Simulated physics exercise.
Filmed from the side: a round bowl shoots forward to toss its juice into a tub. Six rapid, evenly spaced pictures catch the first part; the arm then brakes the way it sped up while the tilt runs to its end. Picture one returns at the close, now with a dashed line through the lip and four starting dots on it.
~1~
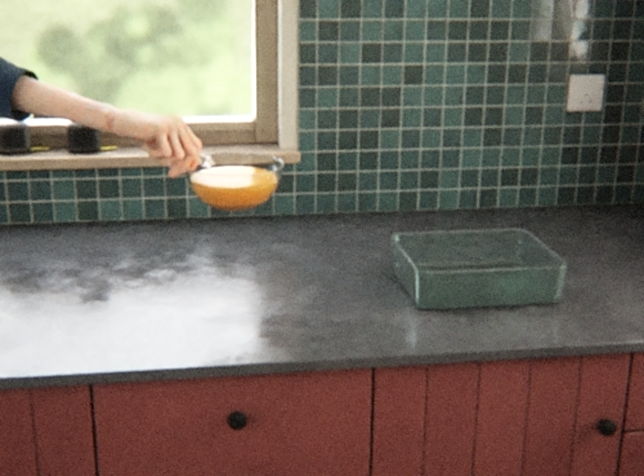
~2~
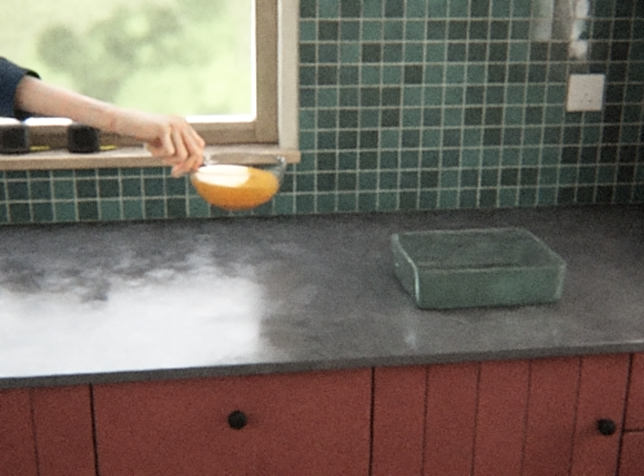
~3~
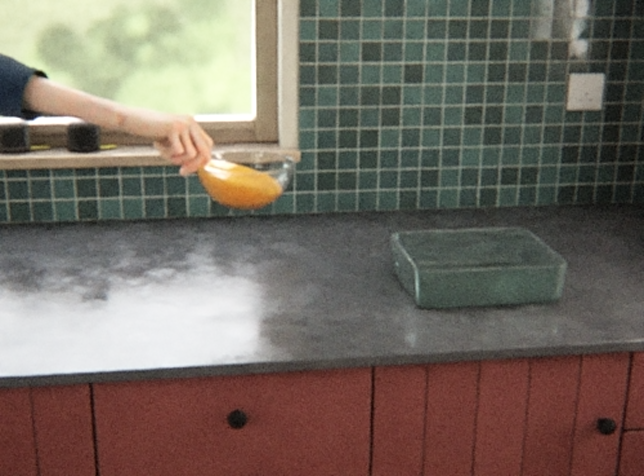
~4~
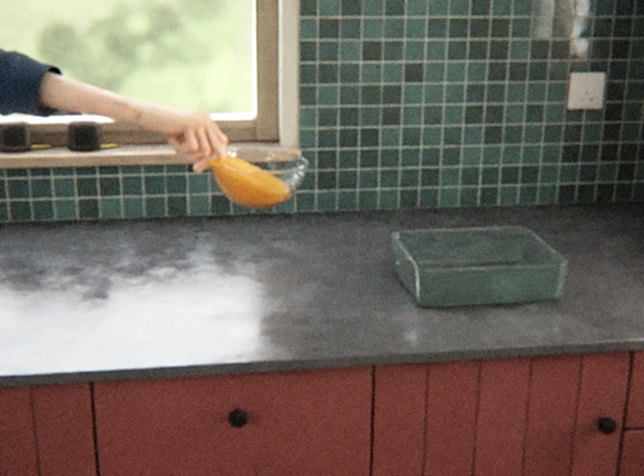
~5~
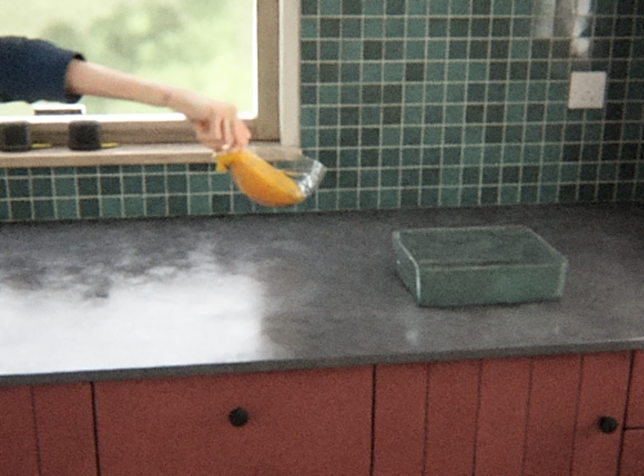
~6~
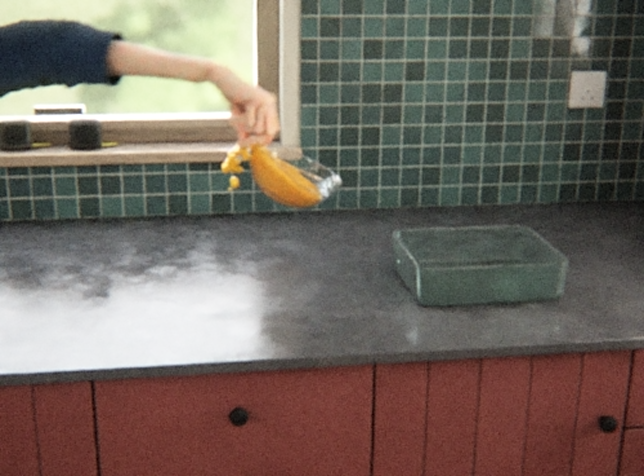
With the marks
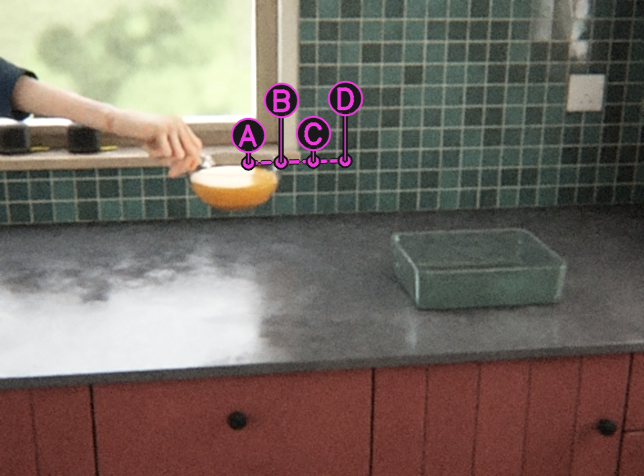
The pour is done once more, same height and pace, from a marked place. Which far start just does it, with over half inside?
C.
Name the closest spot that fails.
That is spot B.
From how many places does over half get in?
Two.
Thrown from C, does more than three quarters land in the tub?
No, less.
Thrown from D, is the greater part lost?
No, not at all.
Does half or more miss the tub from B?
Yes, that goes wrong.
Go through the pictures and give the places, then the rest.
Upright, lip at (282, 162); tub from (415, 308) to (560, 301); nothing has left yet, in the first picture.
Upright, lip at (285, 161); nothing has left yet, in the second picture.
Upright, lip at (293, 160); nothing has left yet, in the third picture.
Upright, lip at (306, 161); juice is over the rim, down to (209, 161), in the fourth picture.
Tipped about 11°, lip at (324, 167); juice is over the rim, down to (218, 169), in the fifth picture.
Tipped about 26°, lip at (340, 179); juice is over the rim, down to (230, 189), in the sixth picture.
On the marked copy, A at (248, 163); B at (281, 162); C at (313, 161); D at (345, 160).
With A, about 1 % lands in the tub, 96 % falls short and 3 % goes beside or beyond.
With B, about 33 % lands in the tub, 59 % falls short and 8 % goes beside or beyond.
With C, about 62 % lands in the tub, 25 % falls short and 14 % goes beside or beyond.
With D, about 68 % lands in the tub, 10 % falls short and 22 % goes beside or beyond.
